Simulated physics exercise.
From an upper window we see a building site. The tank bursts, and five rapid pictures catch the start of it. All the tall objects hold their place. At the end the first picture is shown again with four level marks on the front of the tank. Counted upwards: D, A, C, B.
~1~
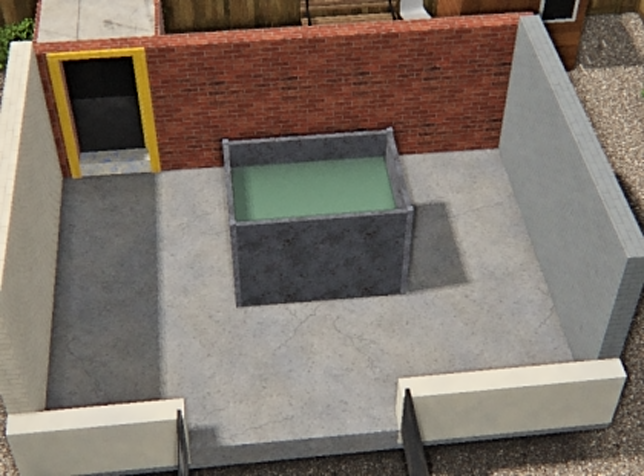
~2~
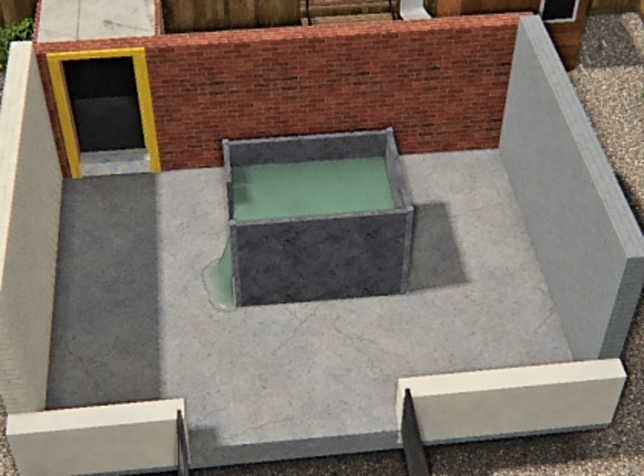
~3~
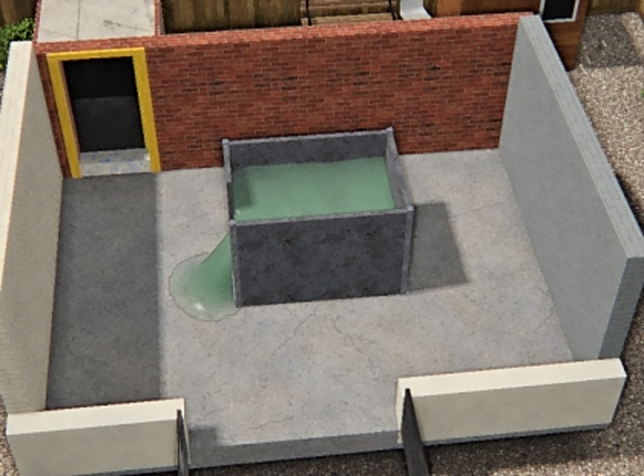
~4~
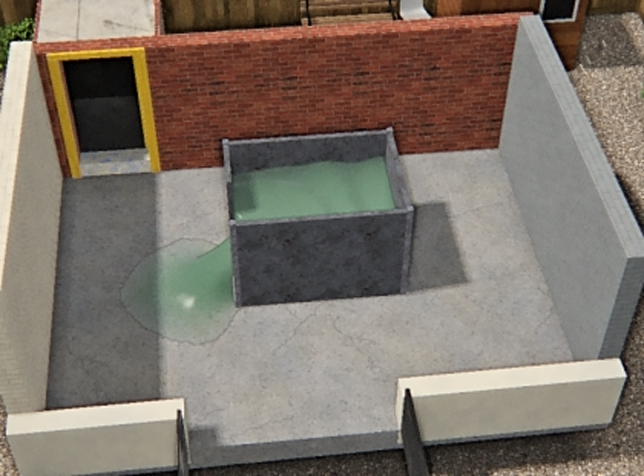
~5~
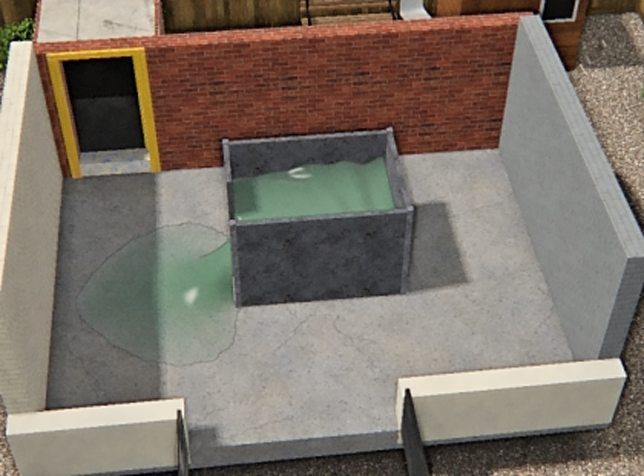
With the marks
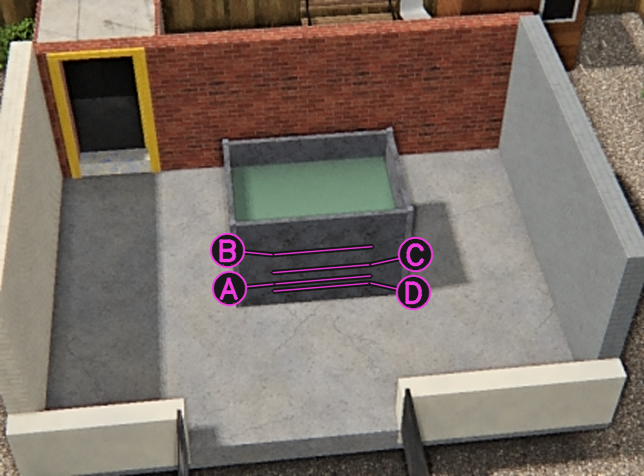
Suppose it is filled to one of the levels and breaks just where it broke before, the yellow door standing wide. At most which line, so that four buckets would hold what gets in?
Use level B.
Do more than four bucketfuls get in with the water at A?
No, that is safe.
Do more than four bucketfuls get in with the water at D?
No, that is safe.
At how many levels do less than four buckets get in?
All four.
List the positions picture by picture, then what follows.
In the first picture, water in the tank at rest, its middle at (315, 197); foot of the yellow doorway at (117, 174); open gate at (292, 386).
In the second picture, front seen at (209, 271), 1 % of the ground wet.
In the third picture, front seen at (179, 273), 3 % of the ground wet.
In the fourth picture, front seen at (127, 300), 7 % of the ground wet.
In the fifth picture, front seen at (85, 311), 13 % of the ground wet.
On the marked copy, A at (322, 280); B at (322, 250); C at (322, 268); D at (322, 287); from the bottom up D, A, C, B.
If A is chosen, nothing gets over.
If B is chosen, a bucket or two gets in.
If C is chosen, nothing gets over.
If D is chosen, nothing gets over.
